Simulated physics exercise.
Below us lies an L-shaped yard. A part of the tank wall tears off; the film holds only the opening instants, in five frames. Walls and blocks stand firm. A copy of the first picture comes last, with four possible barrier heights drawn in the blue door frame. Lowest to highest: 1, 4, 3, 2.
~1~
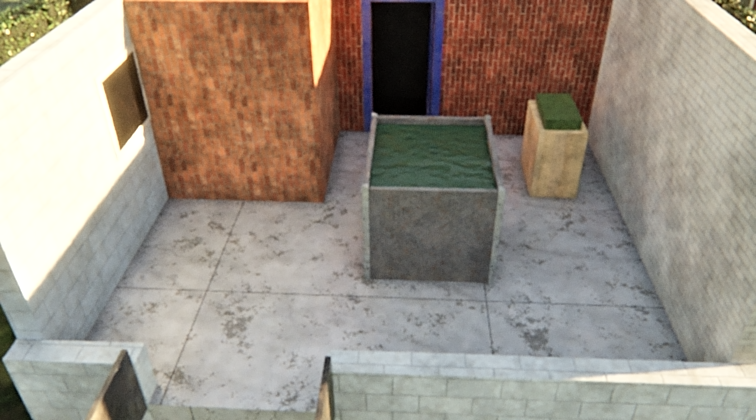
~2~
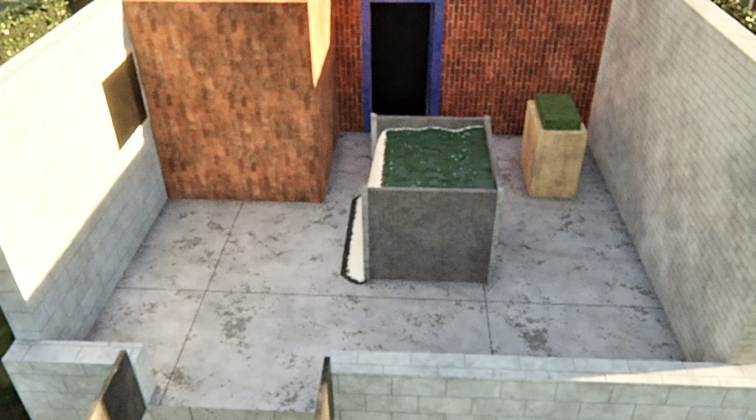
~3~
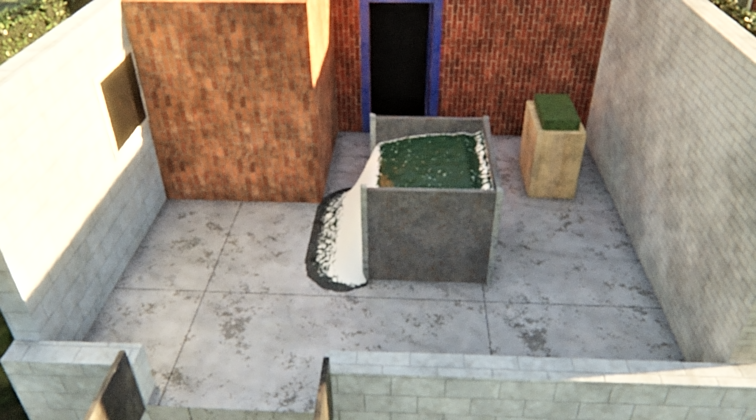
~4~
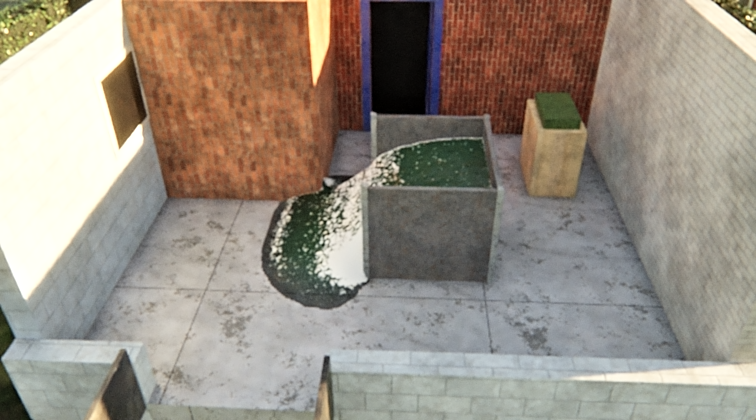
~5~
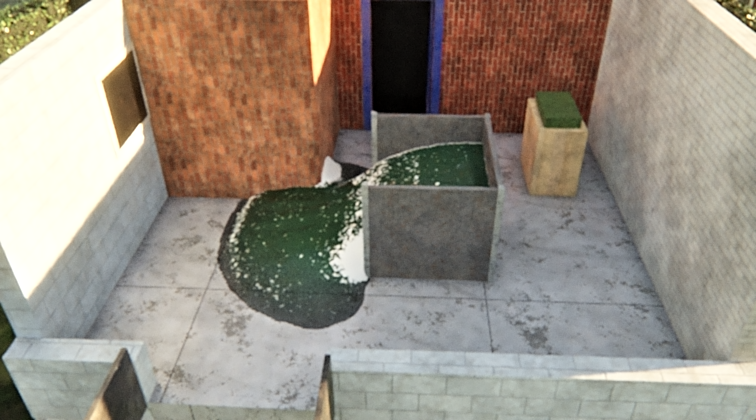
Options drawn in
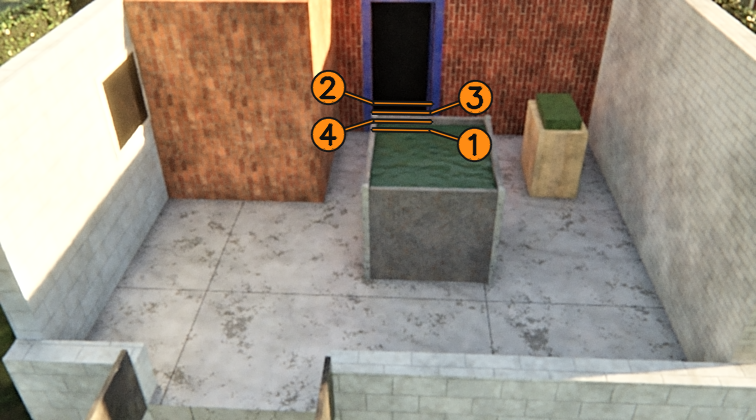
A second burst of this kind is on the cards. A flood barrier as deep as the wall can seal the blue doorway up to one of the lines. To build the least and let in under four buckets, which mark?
4.
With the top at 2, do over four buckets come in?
No, not at all.
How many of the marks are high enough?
Three.
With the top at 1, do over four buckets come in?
Yes, it does.
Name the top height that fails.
The answer is 1.
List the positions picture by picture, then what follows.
The first picture shows water in the tank at rest, its middle at (432, 156); foot of the blue doorway at (401, 132); open gate at (235, 342).
The second picture shows front seen at (355, 276), 2 % of the ground wet.
The third picture shows front seen at (332, 284), 5 % of the ground wet.
The fourth picture shows front seen at (287, 288), 10 % of the ground wet.
The fifth picture shows front seen at (244, 204), 17 % of the ground wet.
On the marked copy, 1 at (401, 130); 2 at (401, 103); 3 at (401, 112); 4 at (401, 121); from the bottom up 1, 4, 3, 2.
With 1, about 9 bucketfuls get in.
With 2, nothing gets over.
With 3, nothing gets over.
With 4, a splash gets over, under a bucket.
